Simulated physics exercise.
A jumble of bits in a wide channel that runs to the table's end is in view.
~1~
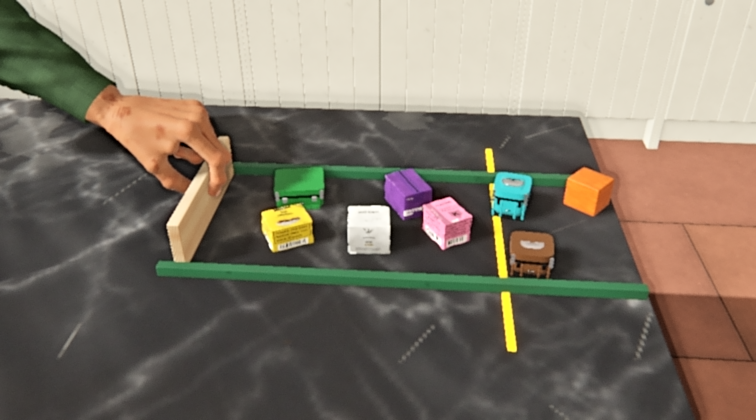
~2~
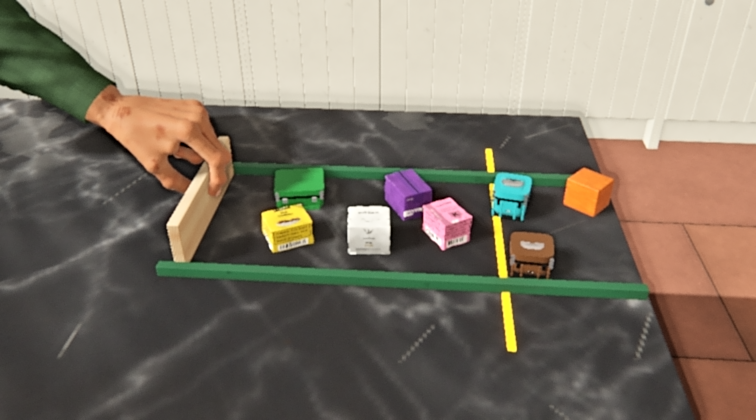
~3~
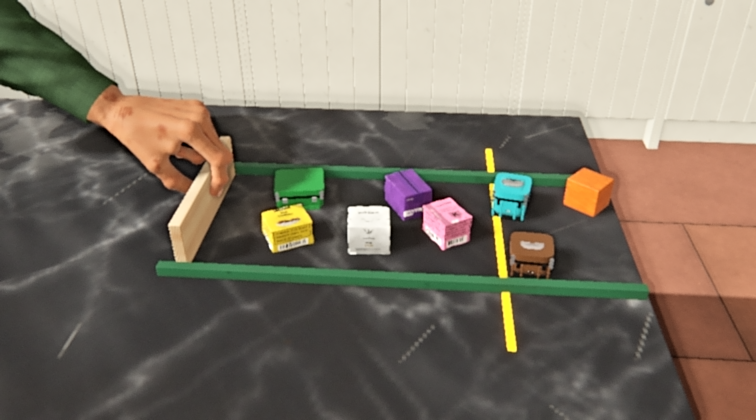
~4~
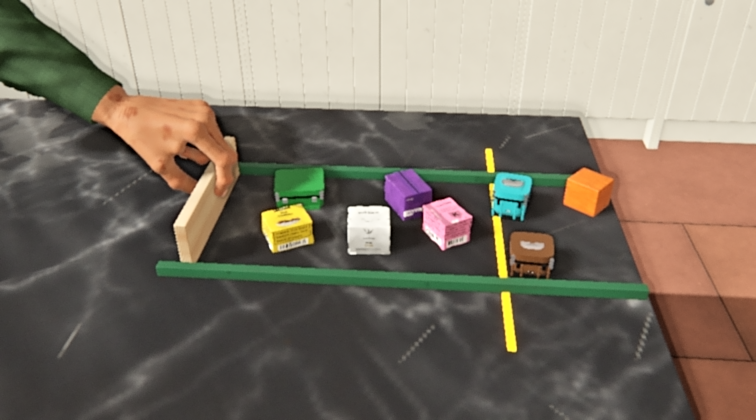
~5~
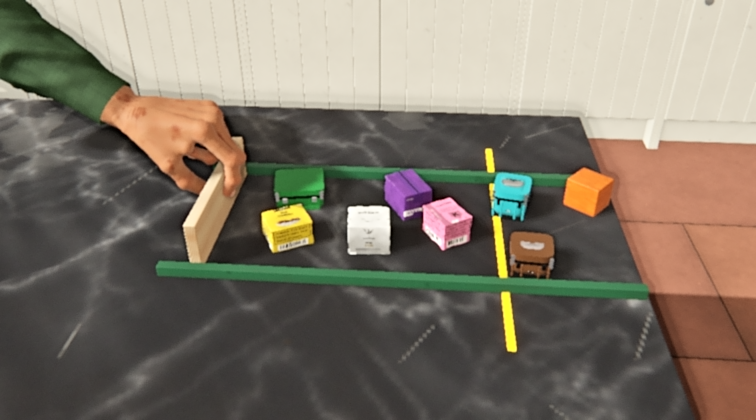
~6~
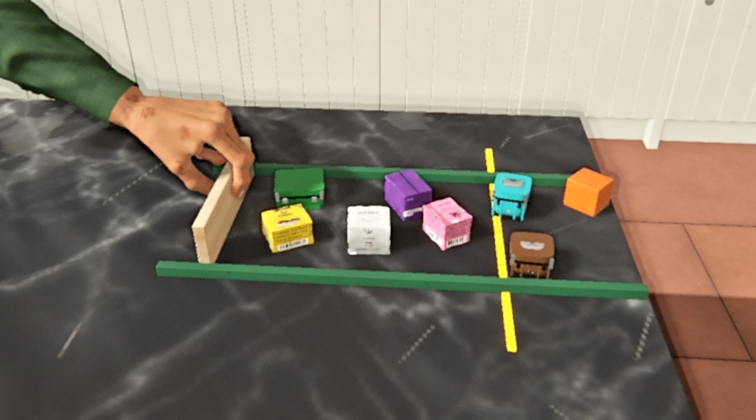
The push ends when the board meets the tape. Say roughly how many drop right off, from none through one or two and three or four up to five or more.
There will be one or two losses over the edge.
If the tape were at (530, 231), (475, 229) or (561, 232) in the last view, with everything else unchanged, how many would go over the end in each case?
In order, the counts are 3, 0 and 4.
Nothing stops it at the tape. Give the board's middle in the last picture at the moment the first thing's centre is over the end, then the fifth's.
About (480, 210), then about (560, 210).
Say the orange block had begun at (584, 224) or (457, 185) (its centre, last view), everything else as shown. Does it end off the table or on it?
First spot, it is safe; second spot, it is safe.
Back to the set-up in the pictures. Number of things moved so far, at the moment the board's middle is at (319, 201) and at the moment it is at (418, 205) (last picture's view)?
At the first point the count is 3, at the second it's 6.
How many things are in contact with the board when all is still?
Contact count: 2.
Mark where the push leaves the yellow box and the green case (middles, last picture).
In the last picture the yellow box sits around (524, 244) and the green case around (520, 200).
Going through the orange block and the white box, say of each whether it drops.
The orange block is gone, and the white box stays put.
Soon after, none off yet; orange block at rest near (589, 192); brown case at rest near (531, 256); turquoise case at rest near (511, 196).
By the end, the number that fall off is one or two; fallen, orange block.
